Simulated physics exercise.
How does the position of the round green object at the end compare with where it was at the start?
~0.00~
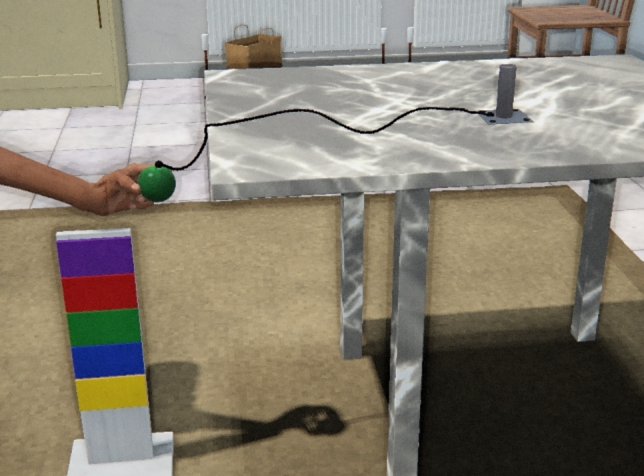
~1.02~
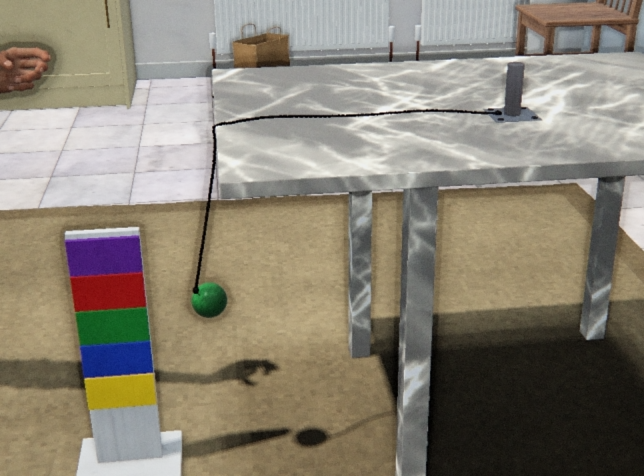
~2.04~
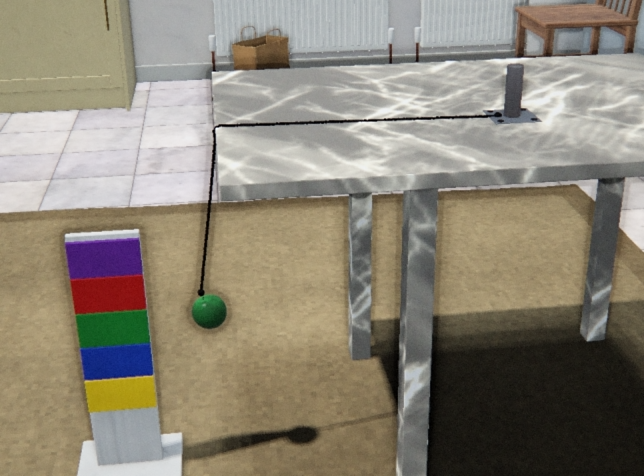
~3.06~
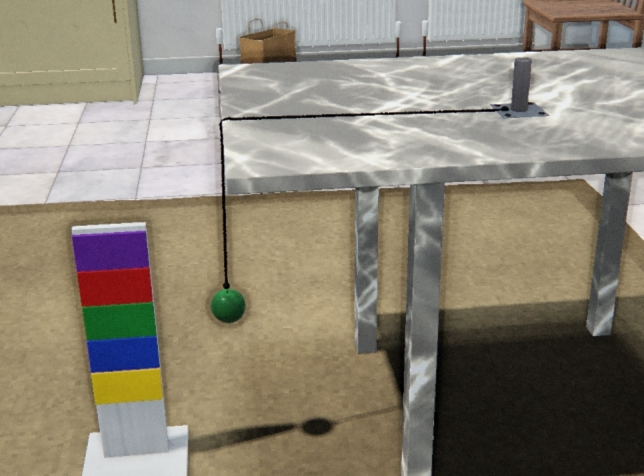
At the start it was held up near the table's left edge, above the top of the banded stand. By the end it hung lower and a little farther right, below the table edge and level with the green band.
